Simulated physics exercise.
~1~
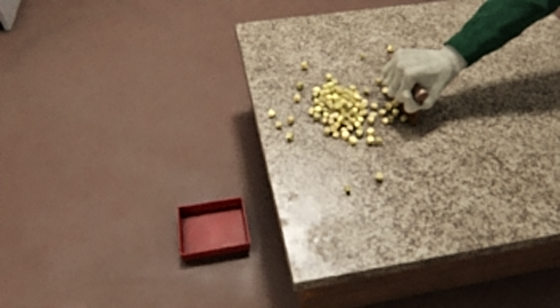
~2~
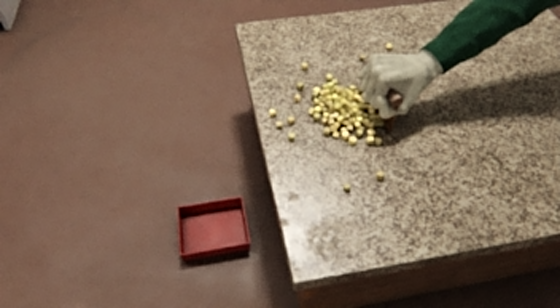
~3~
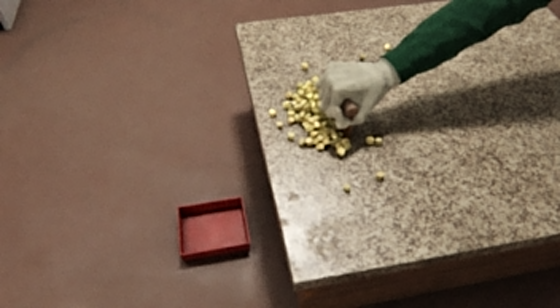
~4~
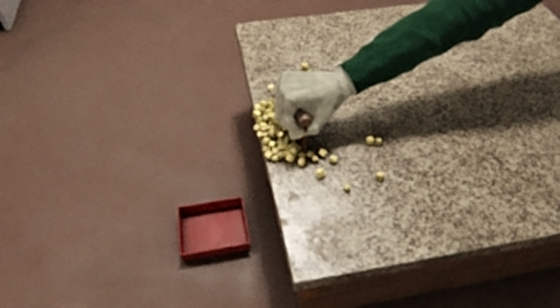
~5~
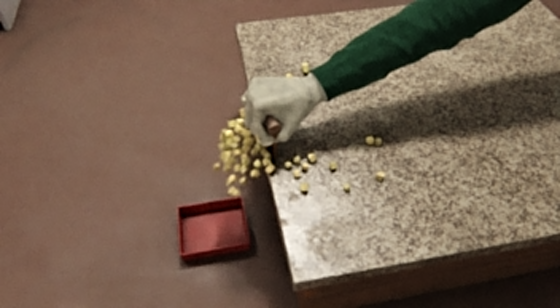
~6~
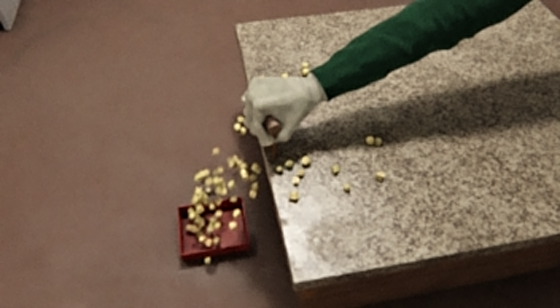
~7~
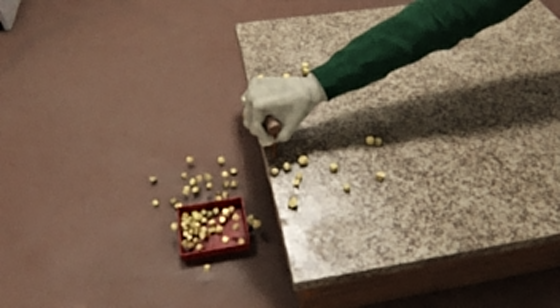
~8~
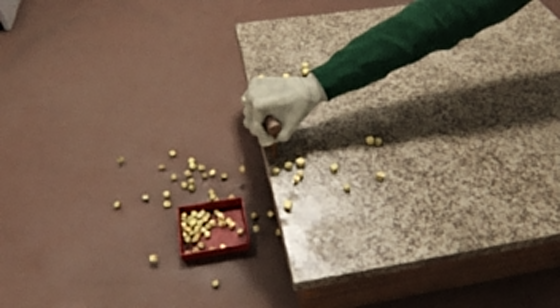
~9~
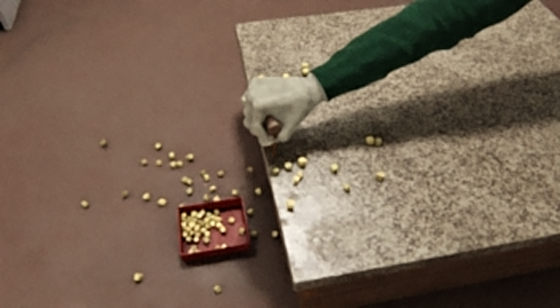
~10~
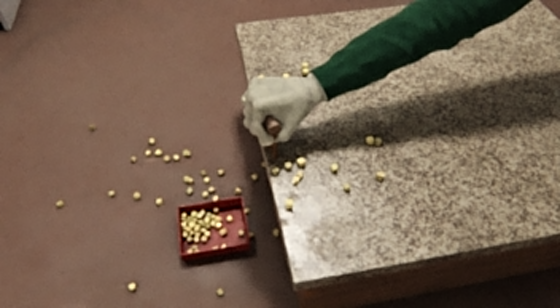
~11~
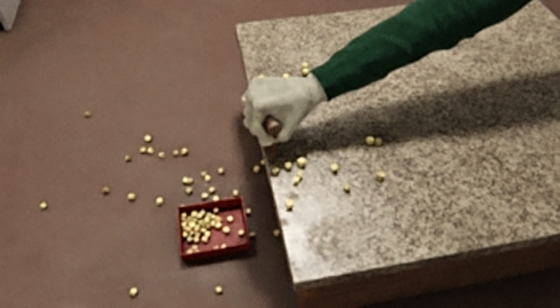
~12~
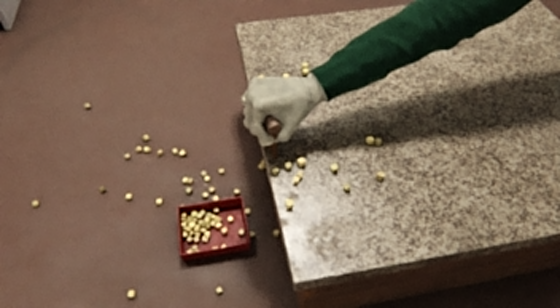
A gloved hand sweeps yellow pieces left off a table, some landing in a red tray, others scattering on the floor.
